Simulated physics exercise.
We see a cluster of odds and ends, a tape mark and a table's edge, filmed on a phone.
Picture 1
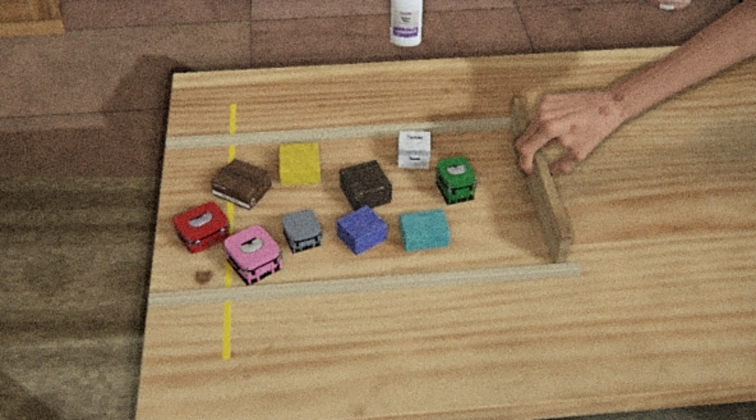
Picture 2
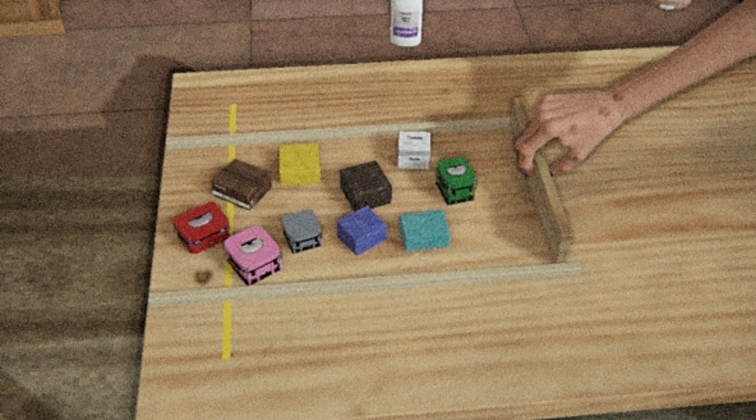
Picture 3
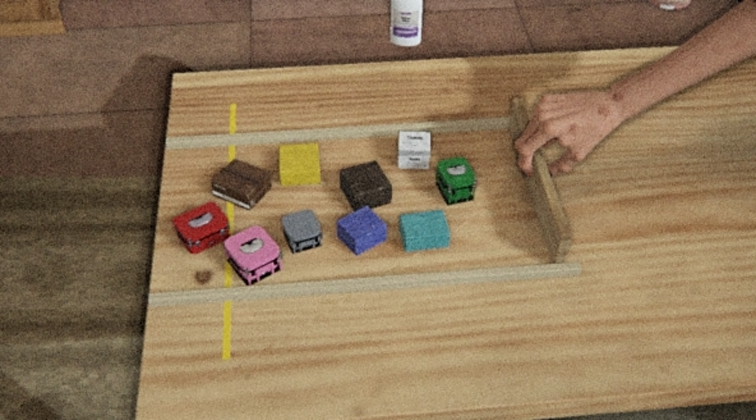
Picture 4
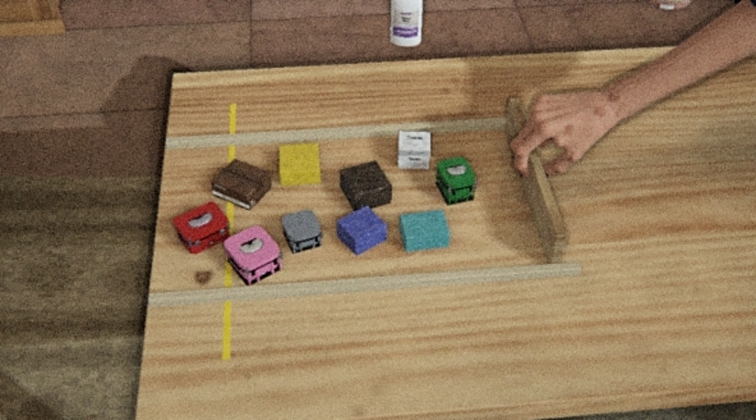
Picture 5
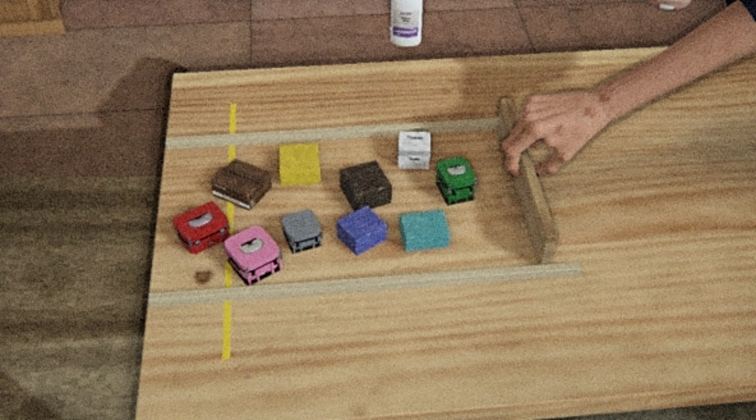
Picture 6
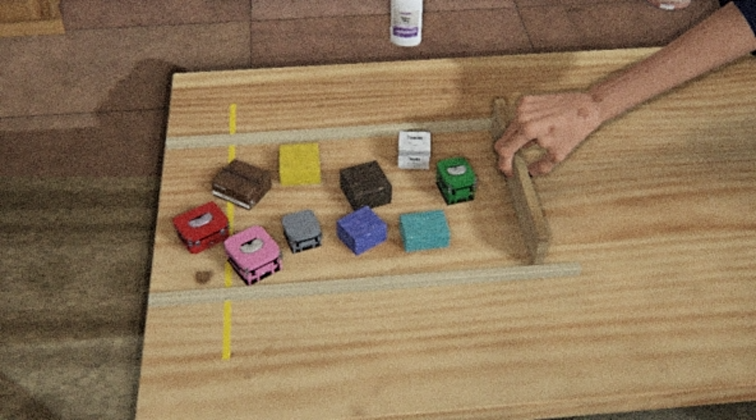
A hand slides a wooden board slightly left toward colourful blocks and cases, which stay still.
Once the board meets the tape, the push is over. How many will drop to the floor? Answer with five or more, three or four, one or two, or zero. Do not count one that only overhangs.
The count that falls is three or four.
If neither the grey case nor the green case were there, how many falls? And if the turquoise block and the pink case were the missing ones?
Try one: 1; try two: 2.
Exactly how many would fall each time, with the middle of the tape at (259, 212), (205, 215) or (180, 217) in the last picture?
Per try: 1; 6; 6.
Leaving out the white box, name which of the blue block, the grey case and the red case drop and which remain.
In that case the blue block stays where it is, the grey case goes off the edge, the red case goes off the edge.
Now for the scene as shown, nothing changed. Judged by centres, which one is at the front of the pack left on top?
It's the blue block that is foremost.
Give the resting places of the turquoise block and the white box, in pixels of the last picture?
I'd put one at around (206, 245) and the other at around (215, 165).
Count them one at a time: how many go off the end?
Total: 3.
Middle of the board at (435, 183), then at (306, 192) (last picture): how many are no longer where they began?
First 3, then 10.
Early on, none off yet; red case at rest near (202, 229); brown box at rest near (242, 184); pink case at rest near (253, 256).
Finally, the number that fall off is three or four; lost, grey case, brown box and red case.
